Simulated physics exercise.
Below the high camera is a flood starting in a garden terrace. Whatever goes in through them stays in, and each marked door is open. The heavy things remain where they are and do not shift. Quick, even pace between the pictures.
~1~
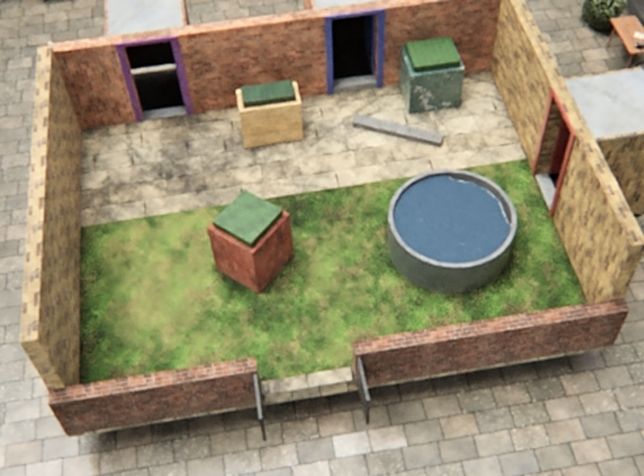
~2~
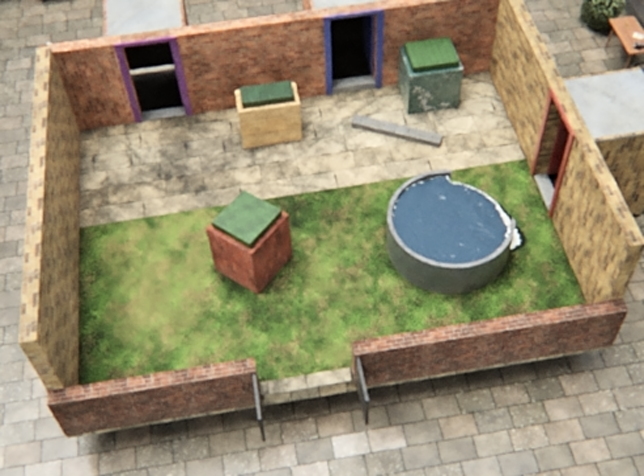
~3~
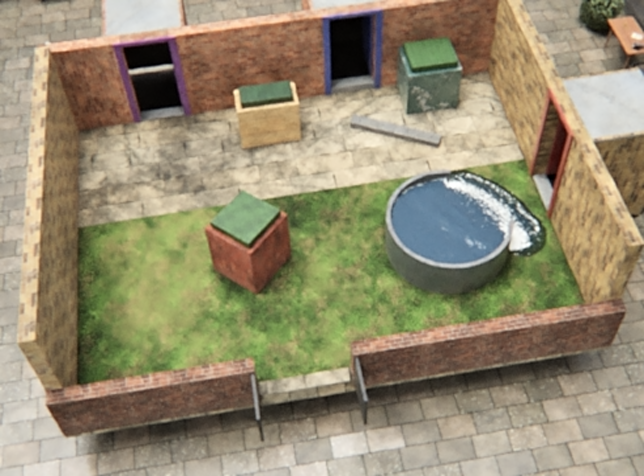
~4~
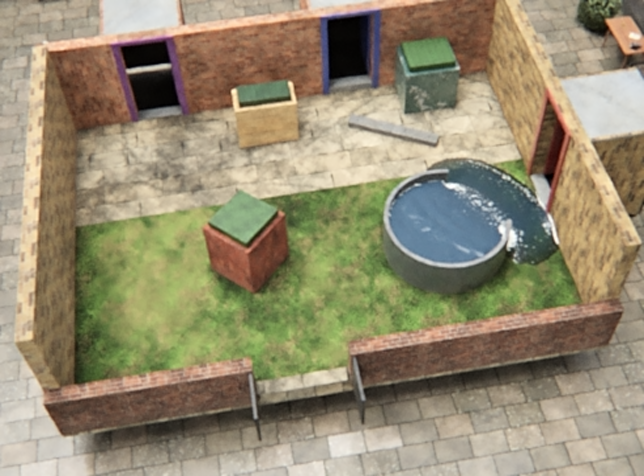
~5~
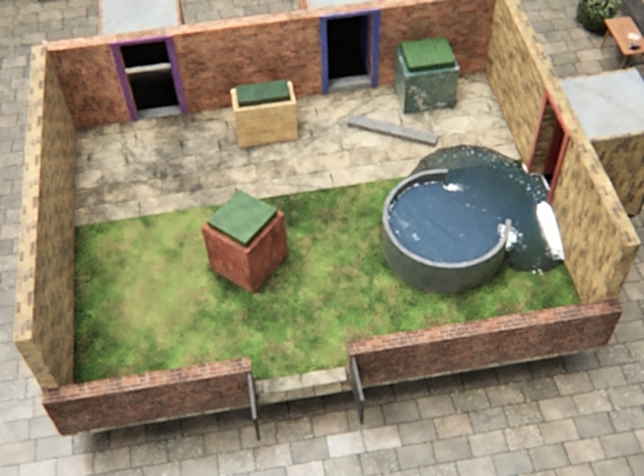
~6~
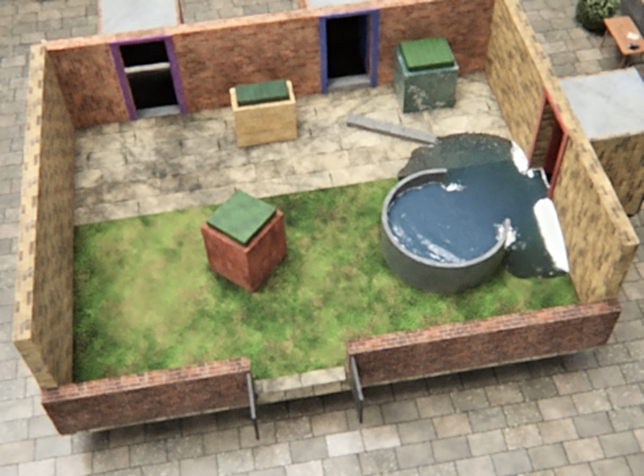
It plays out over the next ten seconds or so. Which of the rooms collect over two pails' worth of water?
The blue door does not top two buckets. The red door tops two buckets. The purple door does not top two buckets.
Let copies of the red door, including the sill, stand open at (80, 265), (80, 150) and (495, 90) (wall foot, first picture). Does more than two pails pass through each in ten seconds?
Result per door - within the limit; within the limit; past the limit.
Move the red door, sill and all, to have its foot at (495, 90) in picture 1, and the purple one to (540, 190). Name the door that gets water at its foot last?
Result: The blue one.
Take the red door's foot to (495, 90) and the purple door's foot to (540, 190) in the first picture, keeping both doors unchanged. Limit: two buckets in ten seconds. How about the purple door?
Result - the purple one exceeds the limit.
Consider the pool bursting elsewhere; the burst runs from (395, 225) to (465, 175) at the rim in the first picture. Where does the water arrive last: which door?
I'd go with the red-painted one.
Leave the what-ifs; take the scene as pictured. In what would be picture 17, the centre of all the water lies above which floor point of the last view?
Centre of the water: Near (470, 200).
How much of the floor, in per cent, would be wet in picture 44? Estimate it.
Some 45 per cent.
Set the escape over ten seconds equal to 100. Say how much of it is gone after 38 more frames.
My figure: 95 percent.
A moment on, water covers 15 % of the floor; the blue door not reached, the red door far over two buckets in, the purple door not reached.
Next, water covers 20 % of the floor; the blue door not reached, the red door far over two buckets in, the purple door not reached.
Then, water covers 25 % of the floor; the blue door wet at the sill, nothing in, the red door far over two buckets in, the purple door not reached.
Later, water covers 45 % of the floor; the blue door wet at the sill, nothing in, the red door far over two buckets in, the purple door wet at the sill, nothing in.
In the end, water covers 80 % of the floor; the blue door wet at the sill, nothing in, the red door far over two buckets in, the purple door wet at the sill, nothing in.
